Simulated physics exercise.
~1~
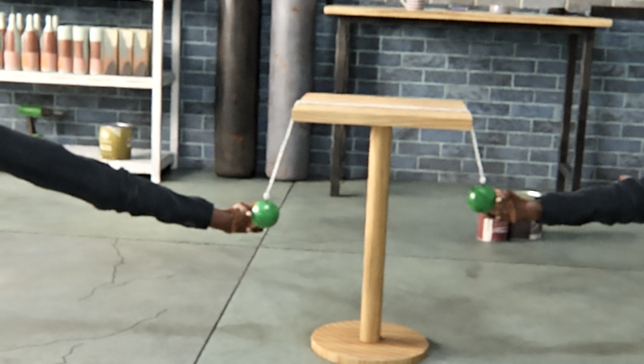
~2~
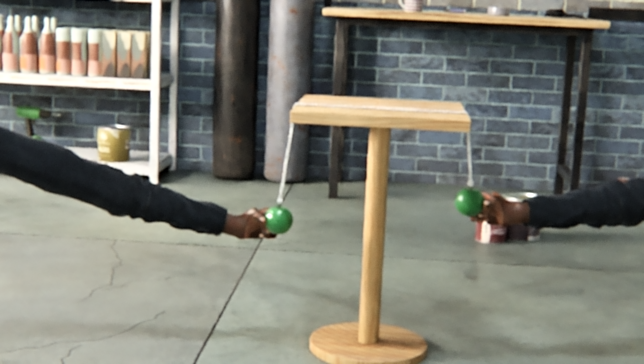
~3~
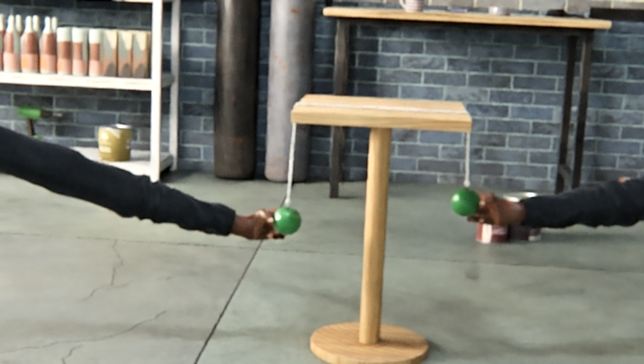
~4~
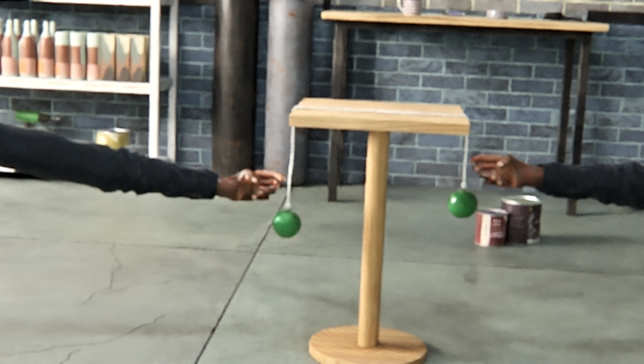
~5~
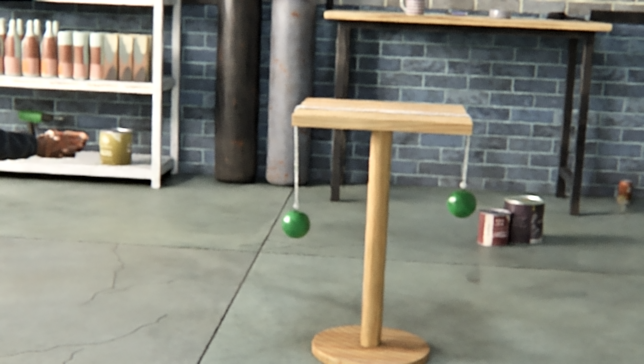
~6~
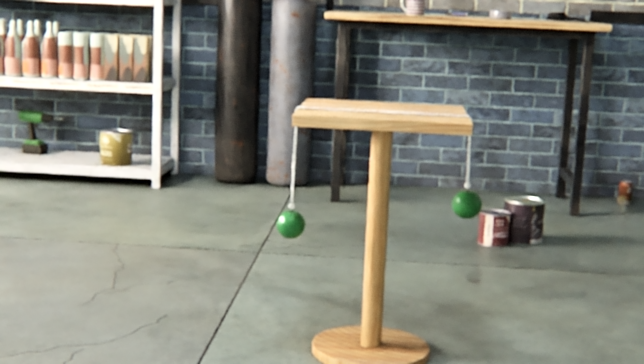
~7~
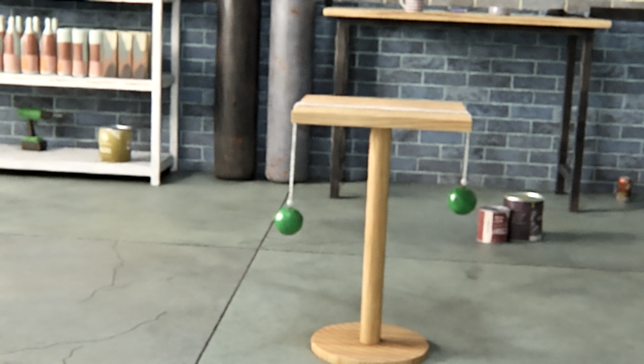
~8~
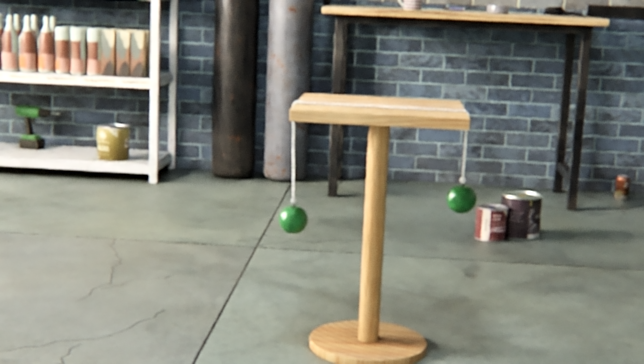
Two green balls hang from opposite ends of a pale wooden side table, each on a whitish cord running down from the tabletop. The slightly swaying view faces the table on a grey concrete floor, with a blue-grey brick wall, a taller bench and white shelves of bottles behind. Dark-sleeved arms reach in from both sides, holding the balls and easing them inward until the cords hang nearly straight. The hands then let go and draw back out of view. The balls sway only slightly, staying level, and finally hang still and balanced.
